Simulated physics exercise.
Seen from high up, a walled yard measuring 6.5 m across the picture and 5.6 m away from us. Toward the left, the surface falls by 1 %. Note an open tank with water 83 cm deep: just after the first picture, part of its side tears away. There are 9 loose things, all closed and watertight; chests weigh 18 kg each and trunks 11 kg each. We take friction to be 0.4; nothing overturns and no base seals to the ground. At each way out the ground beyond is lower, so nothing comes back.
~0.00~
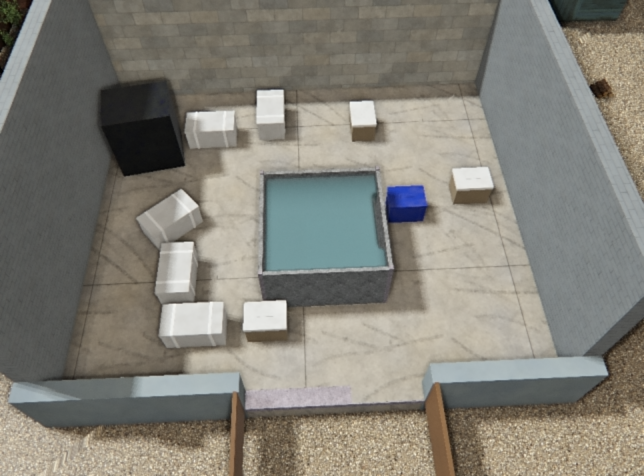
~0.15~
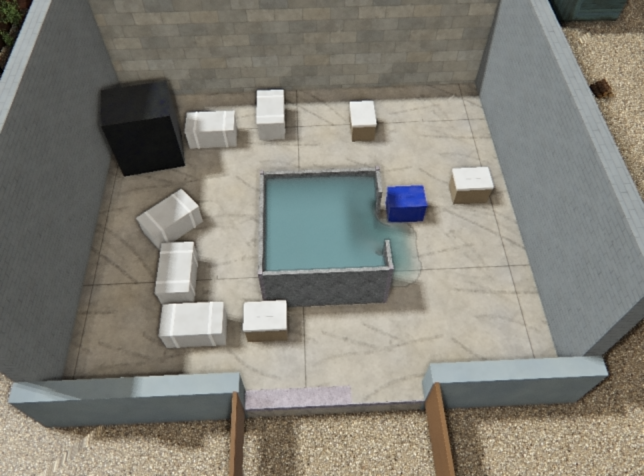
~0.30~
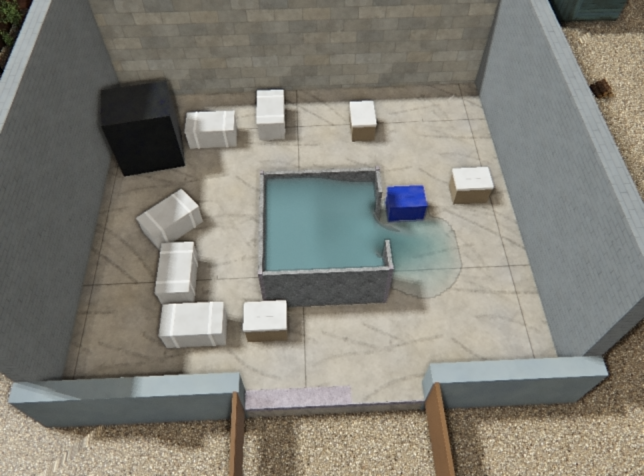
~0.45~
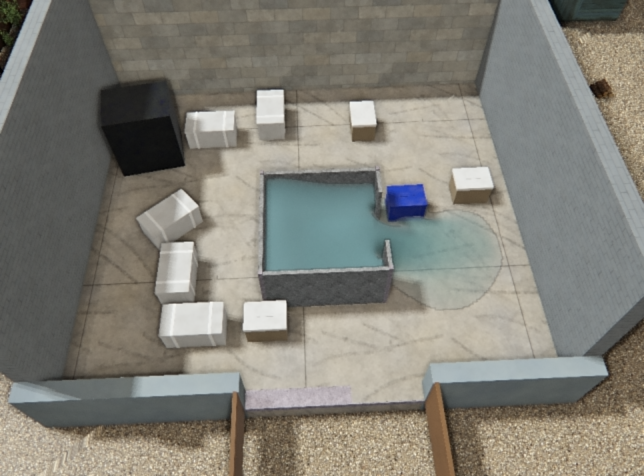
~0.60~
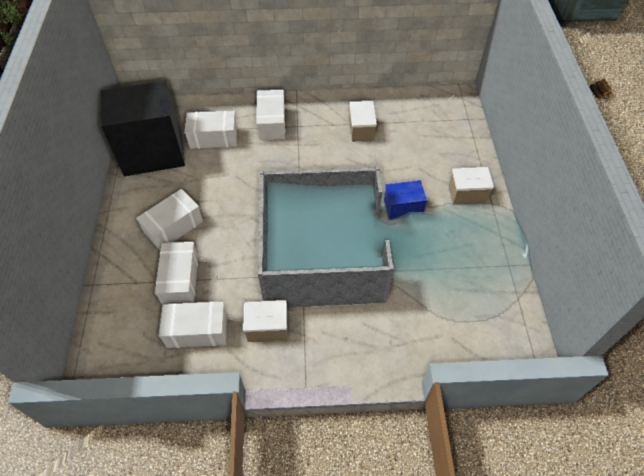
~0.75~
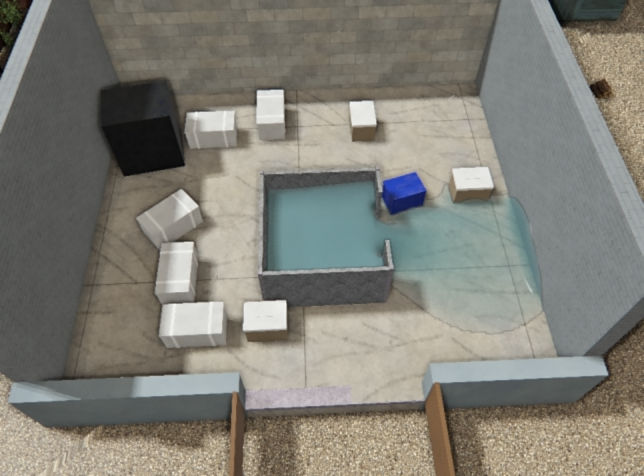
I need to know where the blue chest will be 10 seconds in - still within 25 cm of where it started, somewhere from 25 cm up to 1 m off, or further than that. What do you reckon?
I would say it is up to 1 m off.
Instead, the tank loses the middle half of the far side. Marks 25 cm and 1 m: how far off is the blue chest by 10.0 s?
My answer is that the blue chest remains put.
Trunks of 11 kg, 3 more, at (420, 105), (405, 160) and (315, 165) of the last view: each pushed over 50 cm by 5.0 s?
The first one ends up beyond that, the second inside that, the third inside that.
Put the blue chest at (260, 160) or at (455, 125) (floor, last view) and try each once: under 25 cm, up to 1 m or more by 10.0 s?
I'd say it does not really move on the first try and it lands far off on the second.
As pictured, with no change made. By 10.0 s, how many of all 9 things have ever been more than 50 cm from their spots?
Count: 7.
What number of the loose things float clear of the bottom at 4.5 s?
The count is 0.
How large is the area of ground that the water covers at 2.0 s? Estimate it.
Flooded: Near 12.0 m2.
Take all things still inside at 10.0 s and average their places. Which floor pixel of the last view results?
Mean position: Approximately (235, 190).
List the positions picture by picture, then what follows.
In the first frame, the blue chest at (407, 196) rests on the ground; 2.5 m2 under water; 0 of 9 have shifted.
In the second frame, the blue chest at (407, 196), on the bottom; water covers 3.1 m2; 0 of 9 have shifted.
In the third frame, the blue chest at (407, 196) rests on the ground; water covers 3.9 m2; 0 of 9 have shifted.
In the fourth frame, the blue chest at (407, 195) rests on the ground; 4.9 m2 under water; 0 of 9 have shifted.
In the fifth frame, the blue chest at (407, 192), on the bottom, 8 cm from its start; 6.1 m2 under water; 1 of 9 have shifted.
In the sixth frame, the blue chest at (405, 186) rests on the ground, 20 cm from its start; water covers 6.8 m2; 1 of 9 have shifted.
After 2.0 s the blue chest is near (400, 170), 0.5 m from its start, aground; 0 of 9 are out; 0 afloat.
After 4.5 s the blue chest is near (400, 170), 0.5 m from its start, aground; 0 of 9 are out; 0 afloat.
After 7.0 s the blue chest is near (400, 170), 0.5 m from its start, aground; 0 of 9 are out; 2 afloat.
After 10.0 s the blue chest is near (400, 170), 0.5 m from its start, aground; 0 of 9 are out; 6 afloat.
